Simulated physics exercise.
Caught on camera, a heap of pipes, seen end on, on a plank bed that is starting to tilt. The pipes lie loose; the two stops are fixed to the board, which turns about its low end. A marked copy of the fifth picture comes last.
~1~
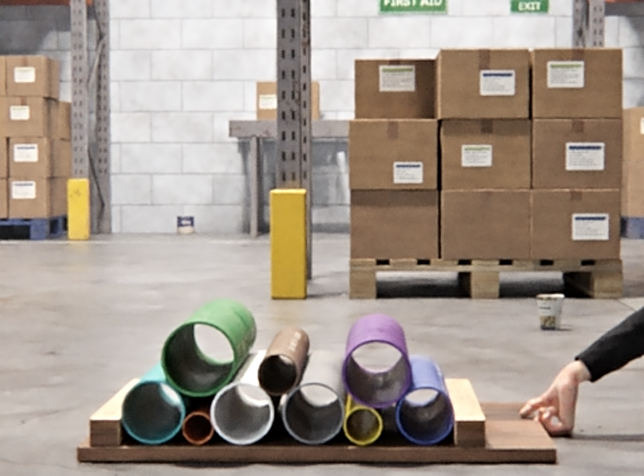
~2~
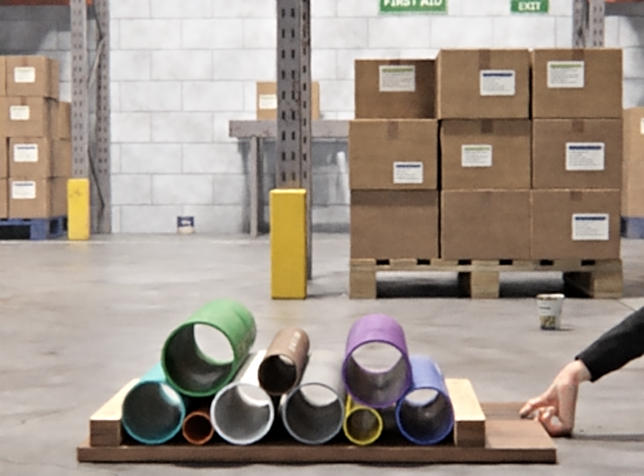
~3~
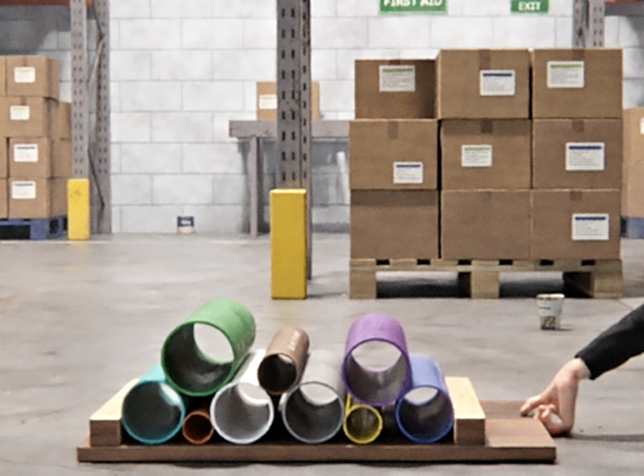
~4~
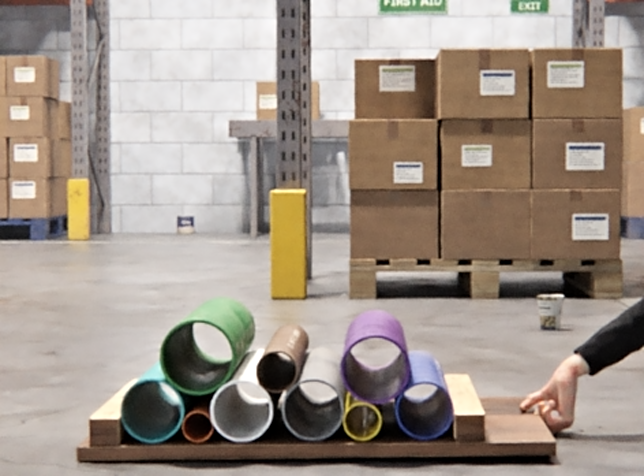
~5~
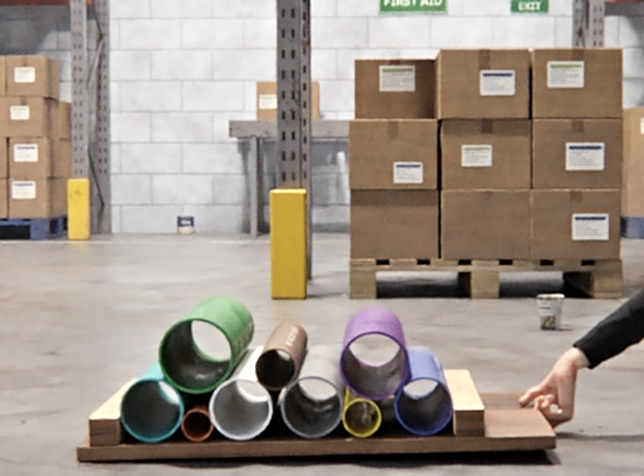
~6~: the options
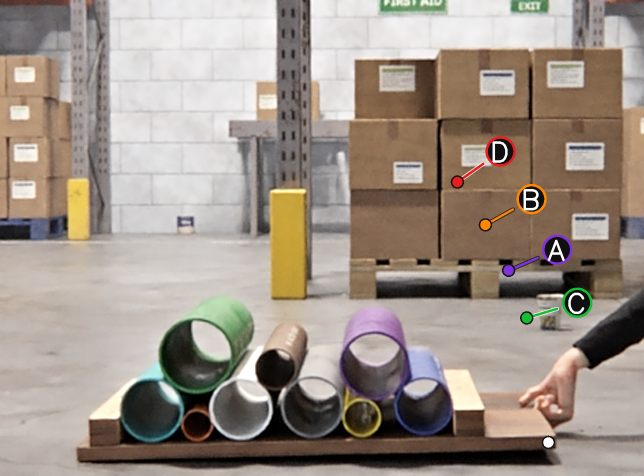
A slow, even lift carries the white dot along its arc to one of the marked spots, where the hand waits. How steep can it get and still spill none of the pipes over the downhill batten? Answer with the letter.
Mark D is as high as it can go.
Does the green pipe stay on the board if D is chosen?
Yes.
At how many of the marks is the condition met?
The number is four.
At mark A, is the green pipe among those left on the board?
Yes.
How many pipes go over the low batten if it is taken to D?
It comes to none.
On the marked copy, A at (509, 270); B at (485, 225); C at (527, 318); D at (457, 182); the white dot at (548, 443).
With D. Early on, board at 20°.
Further on, board at 35°.
At the end, board at 35°, none over the low batten.
As for the rest, A none over the low batten; B none over the low batten; C none over the low batten.
